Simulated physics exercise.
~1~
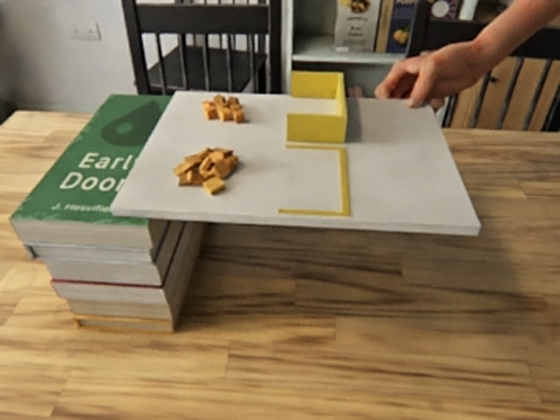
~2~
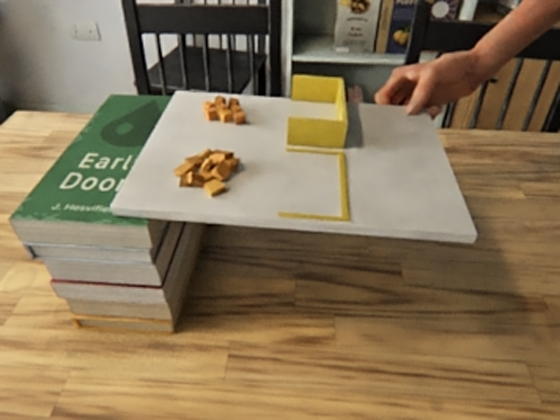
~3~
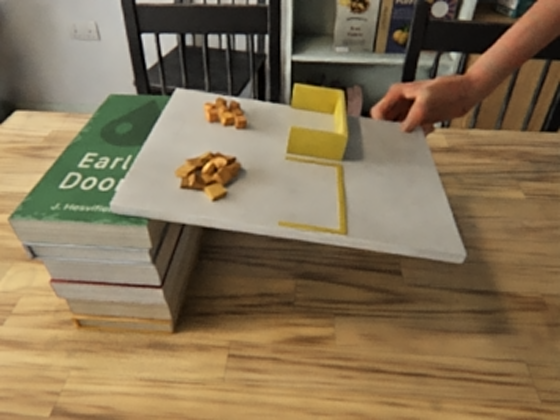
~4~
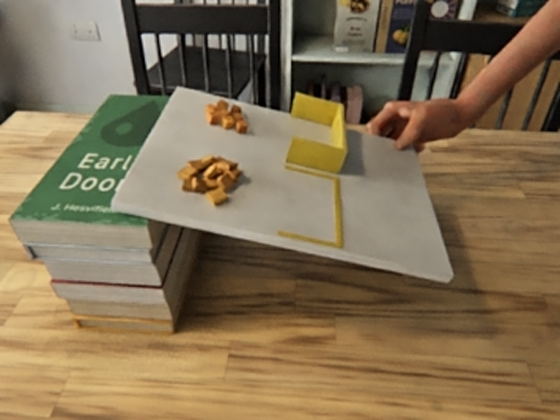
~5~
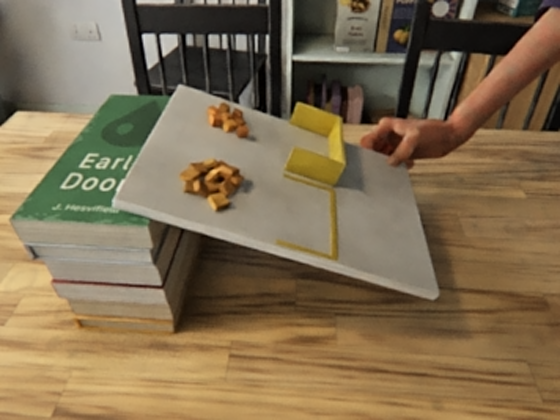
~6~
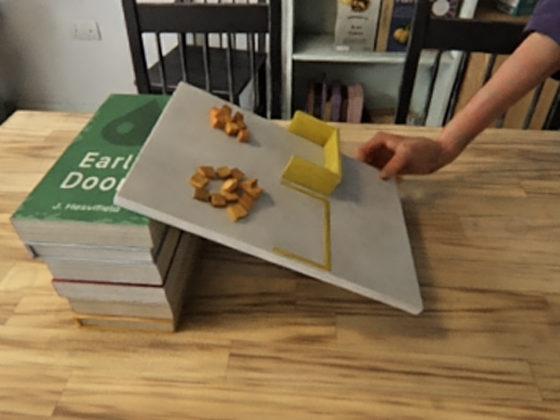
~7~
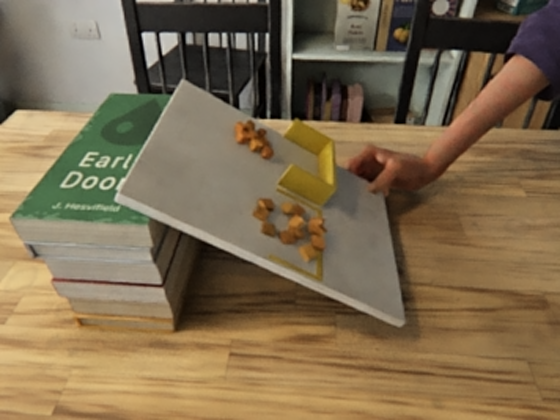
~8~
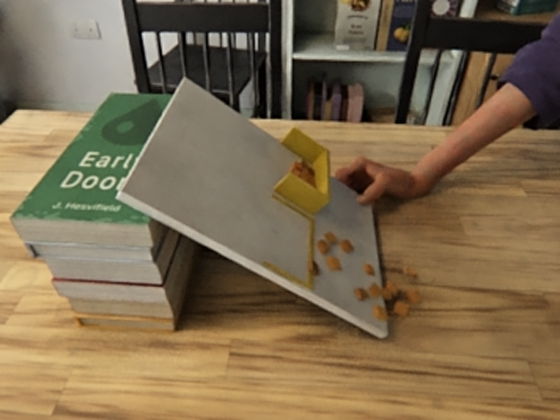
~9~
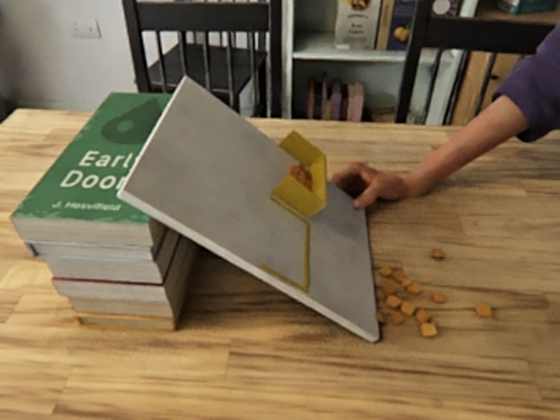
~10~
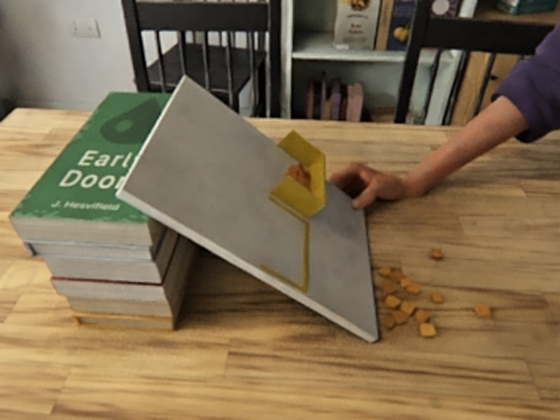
At first, a pale board rests nearly level, its left end on a stack of books topped by a green one and its right side held by a hand, with two piles of small orange-brown chunks on it. The hand gradually lowers the right side, and for a while both piles stay put. As the slope steepens, the near pile starts sliding, and the far one soon follows. The near chunks pass over a low yellow strip and tumble onto the wooden table, while the far ones gather behind a taller yellow barrier. Finally, the hand holds the board steeply tilted, the spilled pieces lying still.
